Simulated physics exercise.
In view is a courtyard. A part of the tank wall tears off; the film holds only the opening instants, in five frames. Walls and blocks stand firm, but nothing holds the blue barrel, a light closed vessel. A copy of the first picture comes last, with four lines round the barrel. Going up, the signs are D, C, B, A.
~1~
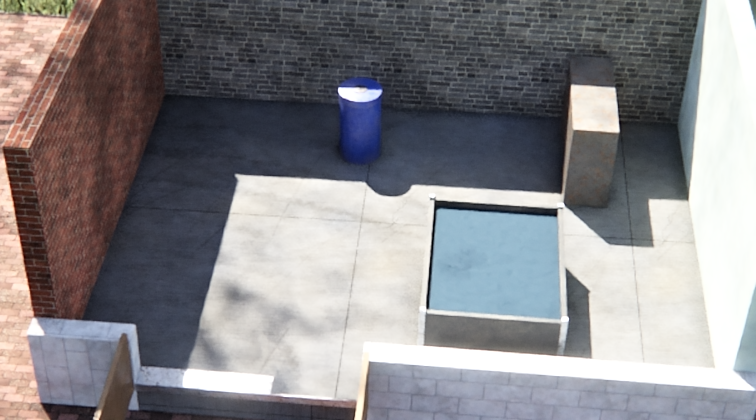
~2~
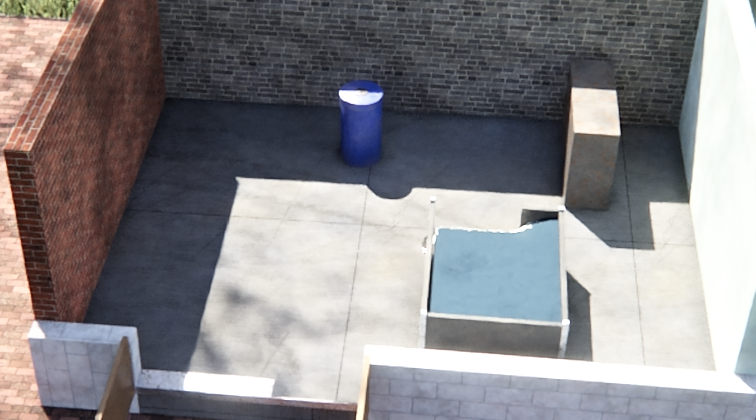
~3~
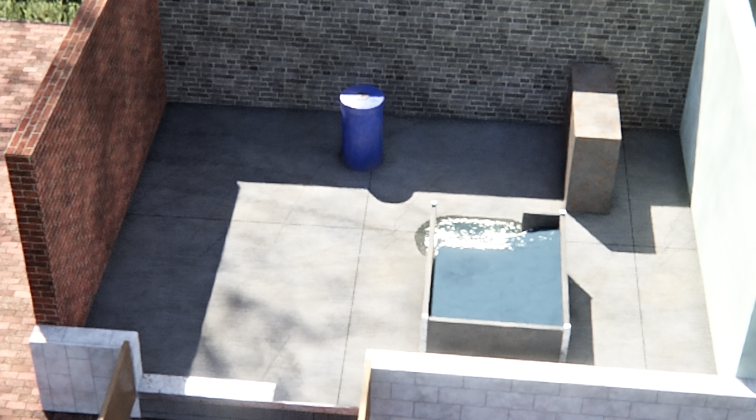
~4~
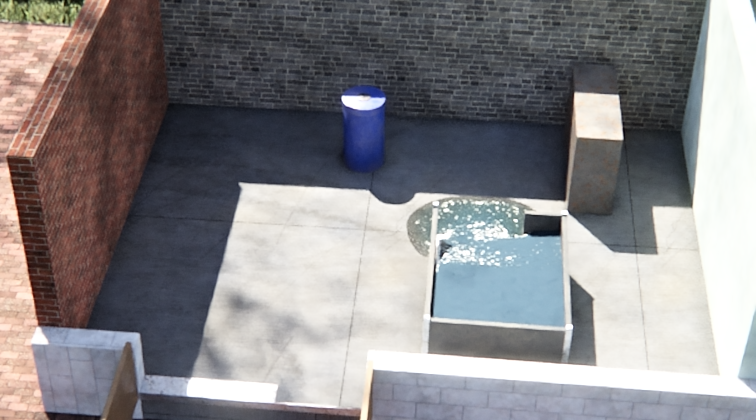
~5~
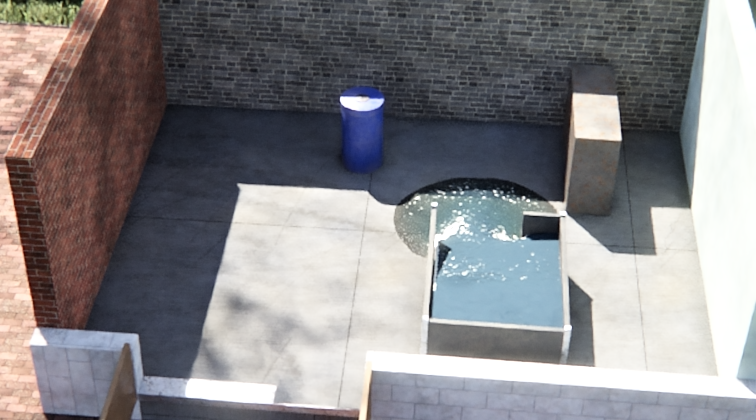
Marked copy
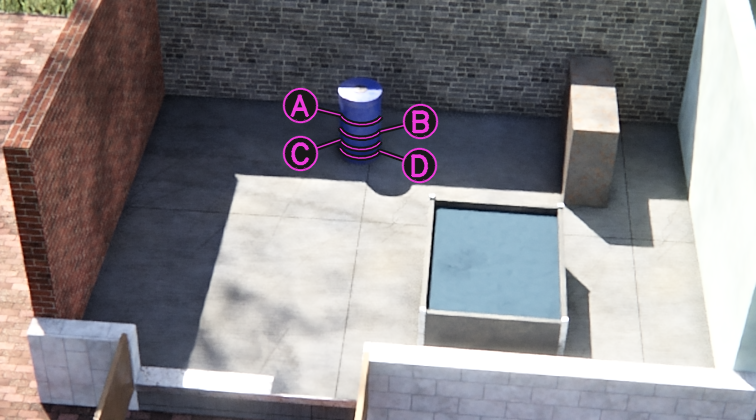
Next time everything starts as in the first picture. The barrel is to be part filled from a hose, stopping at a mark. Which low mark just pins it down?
Choose C.
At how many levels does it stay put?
Three.
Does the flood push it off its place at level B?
No, that is safe.
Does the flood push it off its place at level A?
No, that is safe.
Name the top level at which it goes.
D.
On the marked copy, A at (359, 124); B at (359, 138); C at (358, 149); D at (358, 158); from the bottom up D, C, B, A.
Choosing A, it does not move.
Choosing B, it does not move.
Choosing C, it does not move.
Choosing D, it is pushed about 4 times its own width away.
